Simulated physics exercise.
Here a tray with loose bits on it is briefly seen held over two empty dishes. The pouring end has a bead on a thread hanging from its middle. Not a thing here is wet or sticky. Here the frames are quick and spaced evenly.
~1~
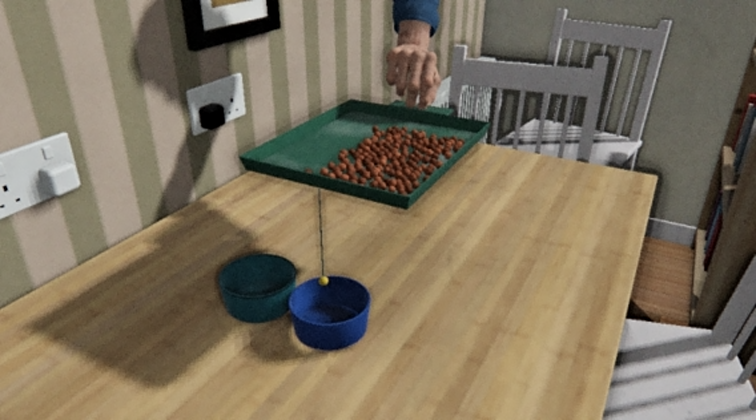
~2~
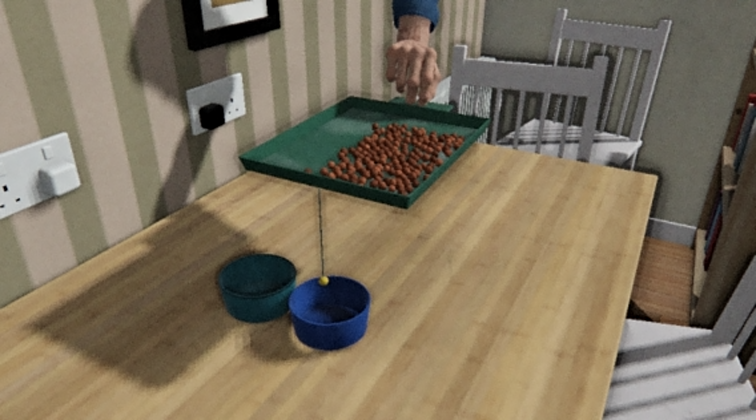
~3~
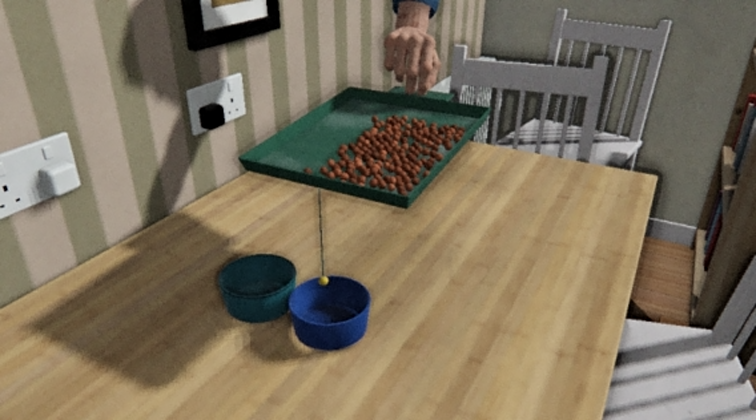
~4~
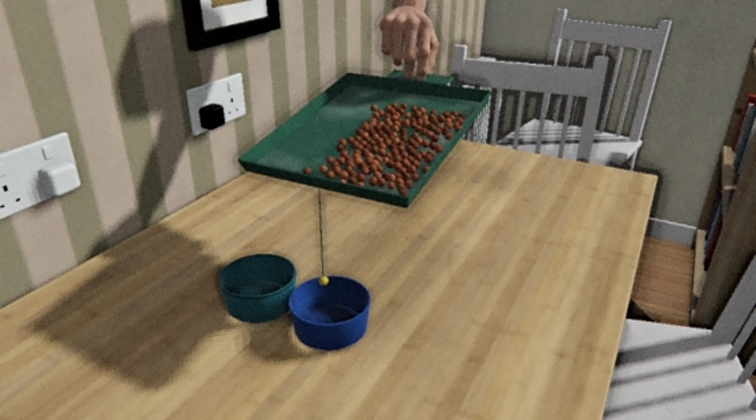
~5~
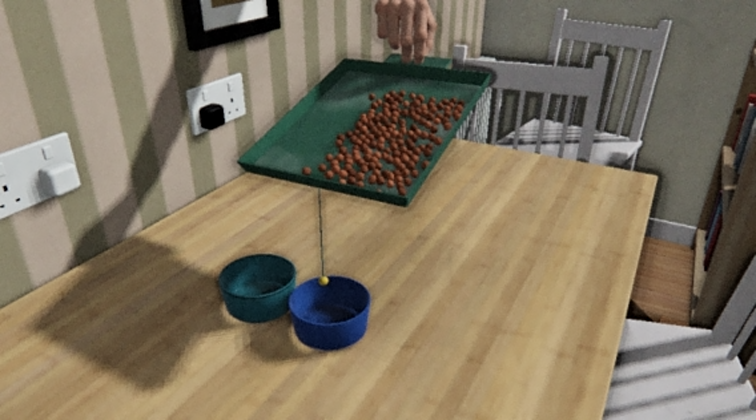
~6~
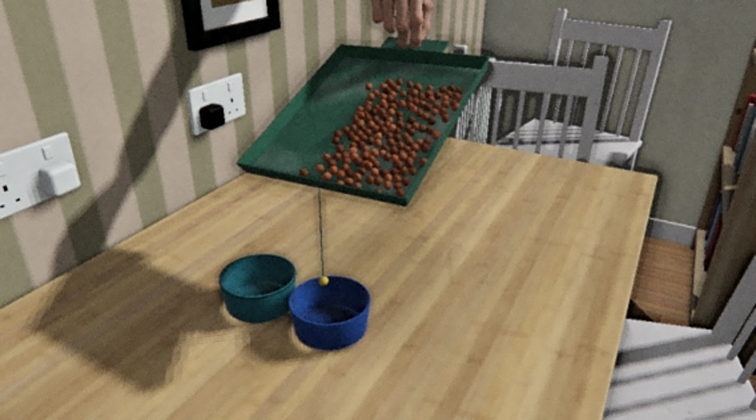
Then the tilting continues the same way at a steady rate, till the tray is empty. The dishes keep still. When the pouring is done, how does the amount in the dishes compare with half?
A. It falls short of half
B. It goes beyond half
Answer: A.
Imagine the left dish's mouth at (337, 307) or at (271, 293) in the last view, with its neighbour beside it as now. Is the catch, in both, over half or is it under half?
The first time it's lower than half, the second time higher than half.
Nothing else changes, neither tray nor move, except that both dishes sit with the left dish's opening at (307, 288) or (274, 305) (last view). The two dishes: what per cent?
The first gives 10 %, the second 70 %.
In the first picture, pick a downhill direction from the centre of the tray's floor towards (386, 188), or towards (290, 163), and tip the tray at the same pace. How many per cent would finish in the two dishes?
About 10 % and about 70 %.
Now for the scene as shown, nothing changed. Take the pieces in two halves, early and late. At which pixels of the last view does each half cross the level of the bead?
Near (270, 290) to start, and near (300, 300) afterwards.
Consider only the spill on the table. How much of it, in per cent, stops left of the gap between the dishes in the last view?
It comes out at roughly 70 percent.
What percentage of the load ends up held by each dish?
Count per hundred - left dish ~ 20, right dish ~ 10.
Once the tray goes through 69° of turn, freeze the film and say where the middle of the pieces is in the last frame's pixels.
Look close to (335, 164) in the last picture.
Shortly afterwards, tray tipped steeply; all but a few on the tray; a little in the air.
Next, tray tipped past a quarter turn; a little on the tray; only a few in the right dish; a little in the left dish; near a quarter outside both; near half in the air.
Some moments later, tray tipped past a quarter turn; a little in the right dish; near a quarter in the left dish; near two thirds outside both.
In the end, tray tipped past a quarter turn; a little in the right dish; near a quarter in the left dish; near two thirds outside both.
